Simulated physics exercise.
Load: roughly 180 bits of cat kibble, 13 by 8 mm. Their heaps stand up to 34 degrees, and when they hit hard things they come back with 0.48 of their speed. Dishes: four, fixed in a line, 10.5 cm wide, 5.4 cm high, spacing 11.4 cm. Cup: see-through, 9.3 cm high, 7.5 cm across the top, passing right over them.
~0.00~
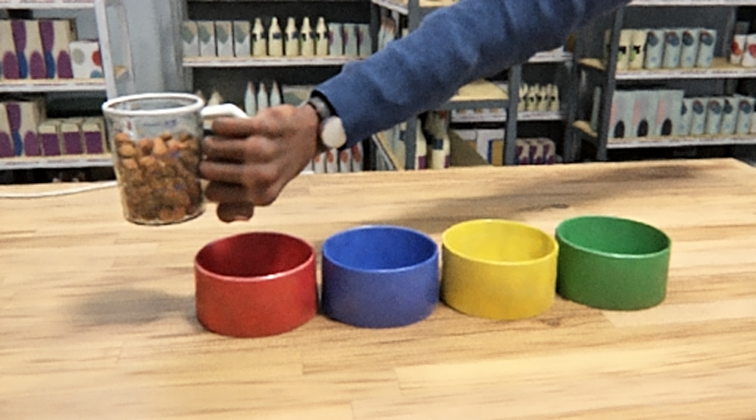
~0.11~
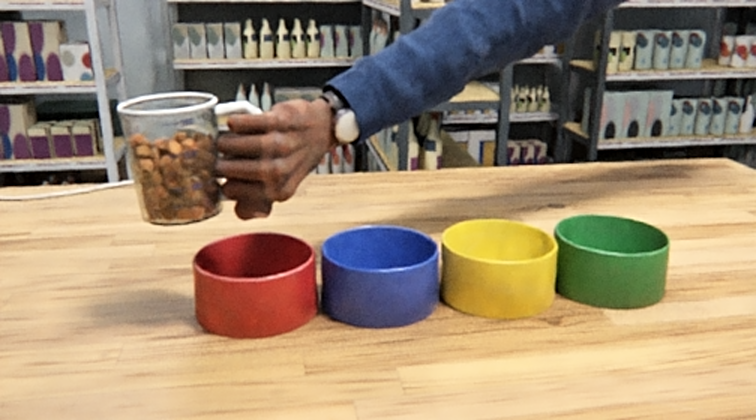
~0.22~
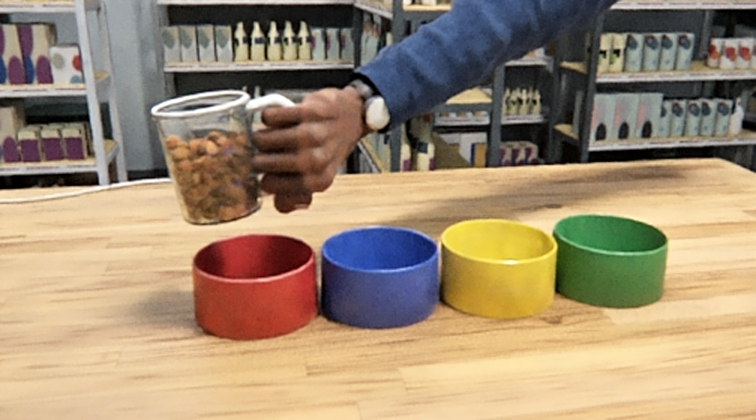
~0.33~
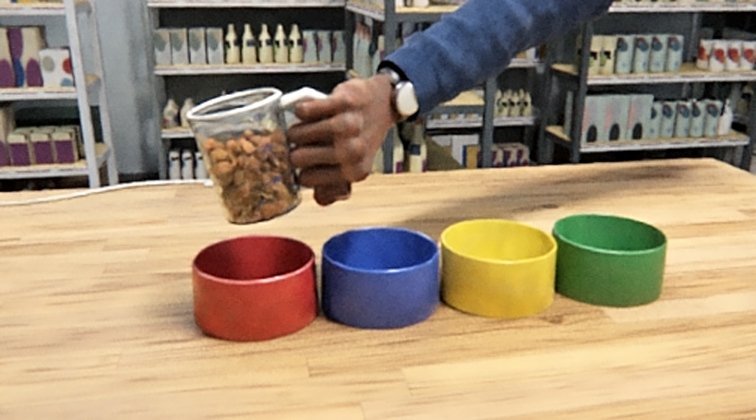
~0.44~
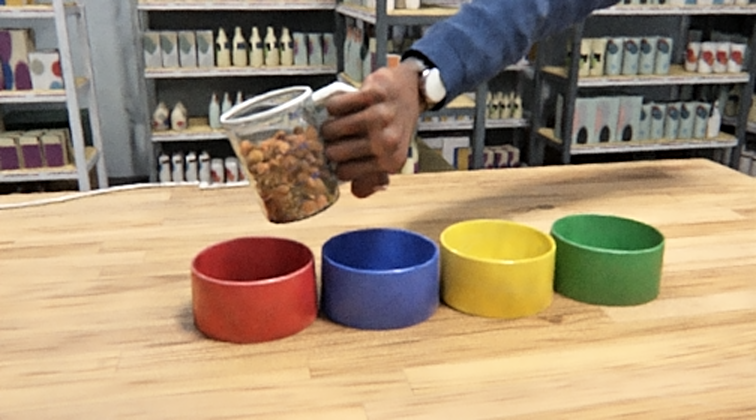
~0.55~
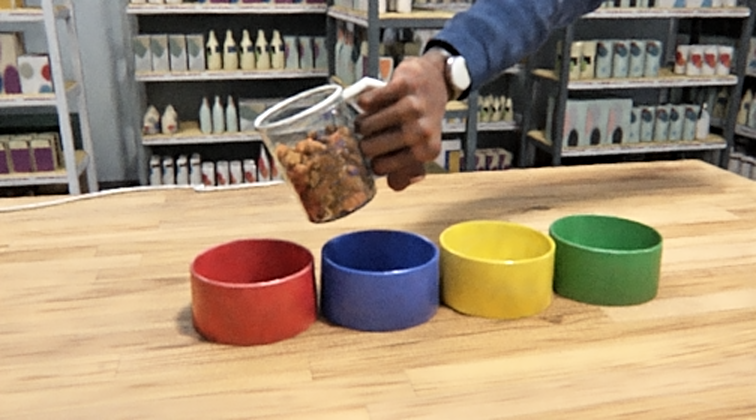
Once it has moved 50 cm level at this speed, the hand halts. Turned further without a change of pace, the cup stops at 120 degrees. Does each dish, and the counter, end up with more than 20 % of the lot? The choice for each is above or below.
Red - below it, blue - below it, green - above it, yellow - below it, counter - below it.
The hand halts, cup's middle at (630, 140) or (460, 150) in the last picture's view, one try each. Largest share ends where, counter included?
Top receivers, in order: Green and blue.
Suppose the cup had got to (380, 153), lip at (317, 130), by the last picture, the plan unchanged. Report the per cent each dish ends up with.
Red 0, blue 0, green 100, yellow 0.
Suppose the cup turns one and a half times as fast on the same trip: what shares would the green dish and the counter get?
Result: Green dish 90, counter 0.
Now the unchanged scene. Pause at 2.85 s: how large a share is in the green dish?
Estimate: Near 85 %.
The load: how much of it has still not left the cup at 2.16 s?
About 95 percent of the load.
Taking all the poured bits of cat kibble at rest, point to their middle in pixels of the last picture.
I'd put it at about (608, 262).
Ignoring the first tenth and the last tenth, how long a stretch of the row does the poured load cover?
Spread: Around 6 cm.
Then, at 1.52 s, tilt 68 degrees; cup holds 100 %.
After 2.16 s, tilt 98 degrees; cup holds 95 %, green 5 %.
After 2.85 s, tilt 120 degrees; cup holds 15 %, green 85 %.
At rest (3.5 s), red 0 %, blue 0 %, green 100 %, yellow 0 %, counter 0 %.
